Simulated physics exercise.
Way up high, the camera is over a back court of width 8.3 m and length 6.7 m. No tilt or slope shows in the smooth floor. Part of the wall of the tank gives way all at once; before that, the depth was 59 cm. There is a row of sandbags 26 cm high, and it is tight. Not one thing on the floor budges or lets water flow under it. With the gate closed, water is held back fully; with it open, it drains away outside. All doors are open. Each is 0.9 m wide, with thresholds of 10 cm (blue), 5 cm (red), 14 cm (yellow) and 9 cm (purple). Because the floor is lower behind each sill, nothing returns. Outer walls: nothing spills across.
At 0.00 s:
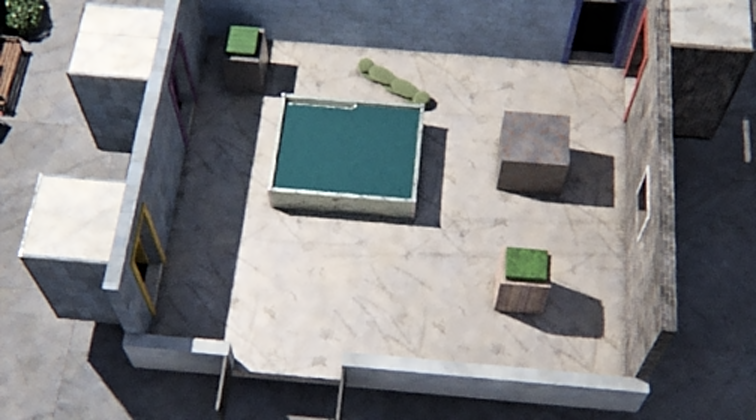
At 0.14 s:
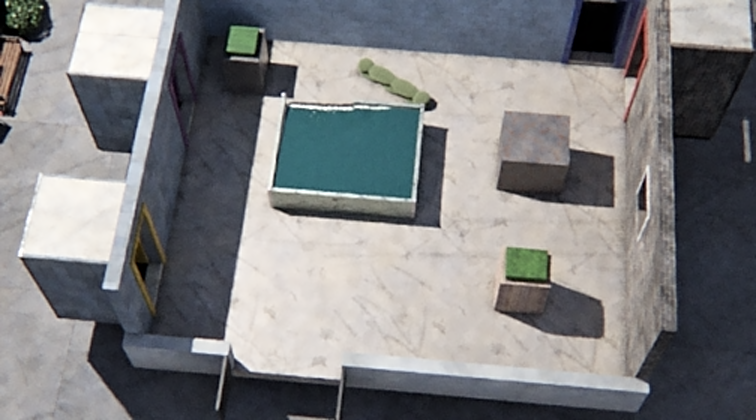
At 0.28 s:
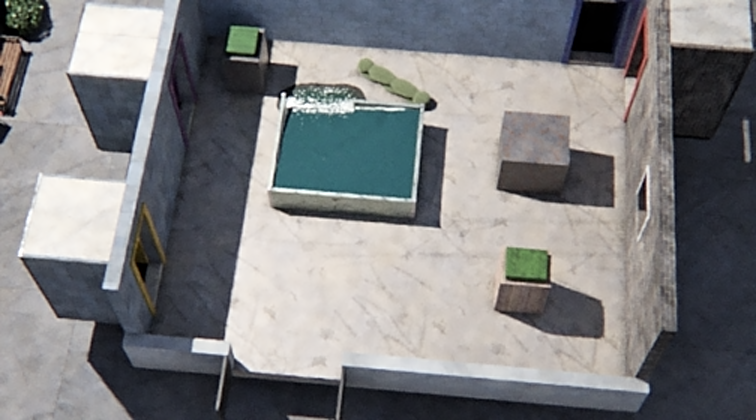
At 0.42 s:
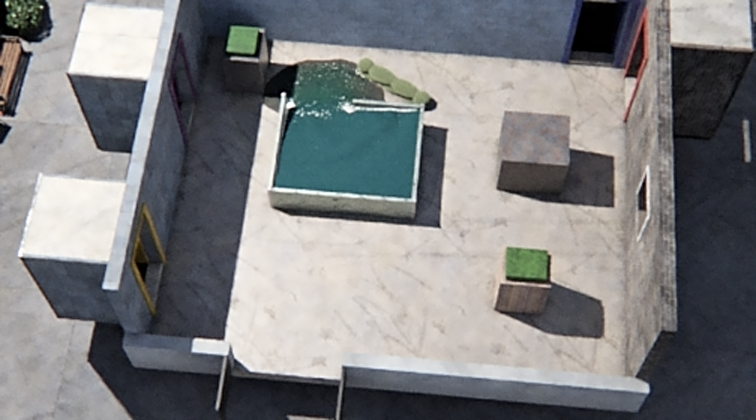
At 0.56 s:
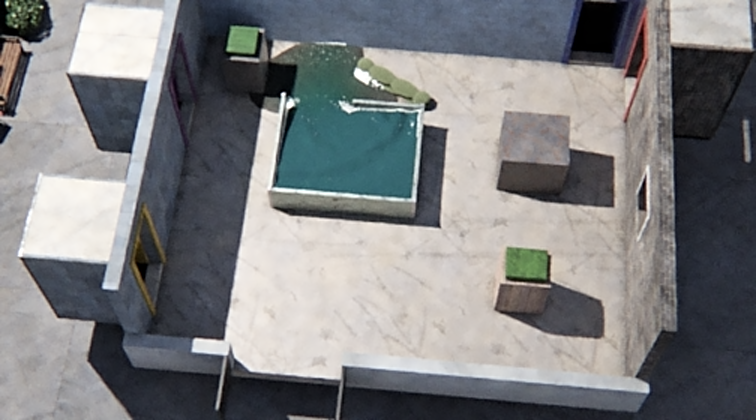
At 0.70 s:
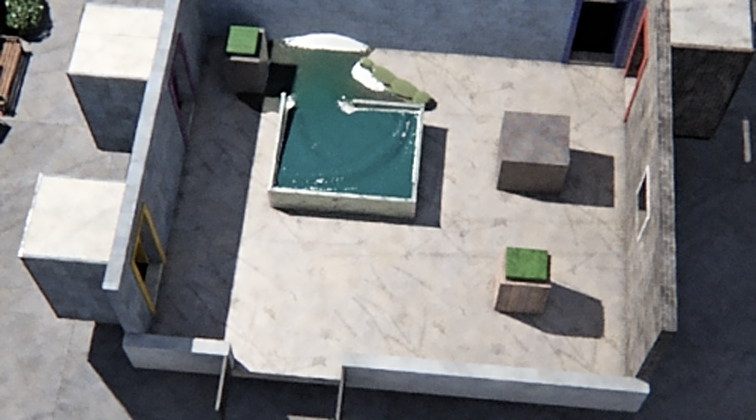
The footage shows, from high above, a walled courtyard where green water in a rectangular tank bursts through its far side, spreads over the pale floor between a planter and sandbags, and churns white along the back wall.
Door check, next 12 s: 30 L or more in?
Blue door no, red door yes, yellow door no, purple door no.
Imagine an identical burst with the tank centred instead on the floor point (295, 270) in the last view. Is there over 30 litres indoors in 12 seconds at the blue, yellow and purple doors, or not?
Lab note: Blue door limit not exceeded; yellow door limit not exceeded; purple door limit exceeded.
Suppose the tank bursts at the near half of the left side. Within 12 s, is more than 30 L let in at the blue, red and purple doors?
Then: Blue short of it, red short of it, purple beyond it.
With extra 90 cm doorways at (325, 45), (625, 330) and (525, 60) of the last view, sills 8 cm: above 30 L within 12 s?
Door 1: Higher; door 2: Lower; door 3: Lower.
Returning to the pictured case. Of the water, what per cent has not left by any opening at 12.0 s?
Around 88 percent of the water.
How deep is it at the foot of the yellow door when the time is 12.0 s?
About 8.0 cm.
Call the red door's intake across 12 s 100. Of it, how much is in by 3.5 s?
About 0%.
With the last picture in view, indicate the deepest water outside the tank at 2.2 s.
It's at about (209, 36) in the last picture.
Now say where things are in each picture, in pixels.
The first picture shows still water, 59 cm deep, in the tank at (347, 149).
In the second picture, water pours out on the tank's far side and has run 0.7 m, to a hidden place; typically 8 cm deep outside, 59 cm at the tank's back.
In the third picture, water pours out on the tank's far side and has run 0.9 m, to (356, 91); typically 10 cm deep outside, 59 cm at the tank's back.
In the fourth picture, the front is at (356, 68), 1.3 m from the gap on the tank's far side; 2.2 m2 of floor is under water; 59 cm left at the back of the tank.
In the fifth picture, the front is at (355, 48), 1.8 m from the gap on the tank's far side; 3.1 m2 of floor is under water; 59 cm left at the back of the tank.
In the sixth picture, water pours out on the tank's far side and has run 2.0 m, to (277, 42); typically 8 cm deep outside, 53 cm at the tank's back.
After 1.4 s water covers 10 % of the floor and is deepest (42 cm) near (315, 52); blue door not reached, red door not reached, yellow door not reached, purple door not reached.
After 2.2 s water covers 20 % of the floor and is deepest (48 cm) near (209, 36); blue door not reached, red door not reached, yellow door not reached, purple door 4 cm at the sill, 0 L in.
After 3.5 s water covers 40 % of the floor and is deepest (30 cm) near (227, 38); blue door 3 cm at the sill, 0 L in, red door 2 cm at the sill, 0 L in, yellow door not reached, purple door 6 cm at the sill, 0 L in.
After 7.0 s water covers 65 % of the floor and is deepest (17 cm) near (150, 339); blue door 10 cm at the sill, 1 L in, red door 11 cm at the sill, 65 L in, yellow door 5 cm at the sill, 0 L in, purple door 6 cm at the sill, 0 L in.
After 12.0 s water covers 95 % of the floor and is deepest (10 cm) near (333, 53); blue door 6 cm at the sill, 2 L in, red door 6 cm at the sill, 98 L in, yellow door 8 cm at the sill, 0 L in, purple door 6 cm at the sill, 0 L in.
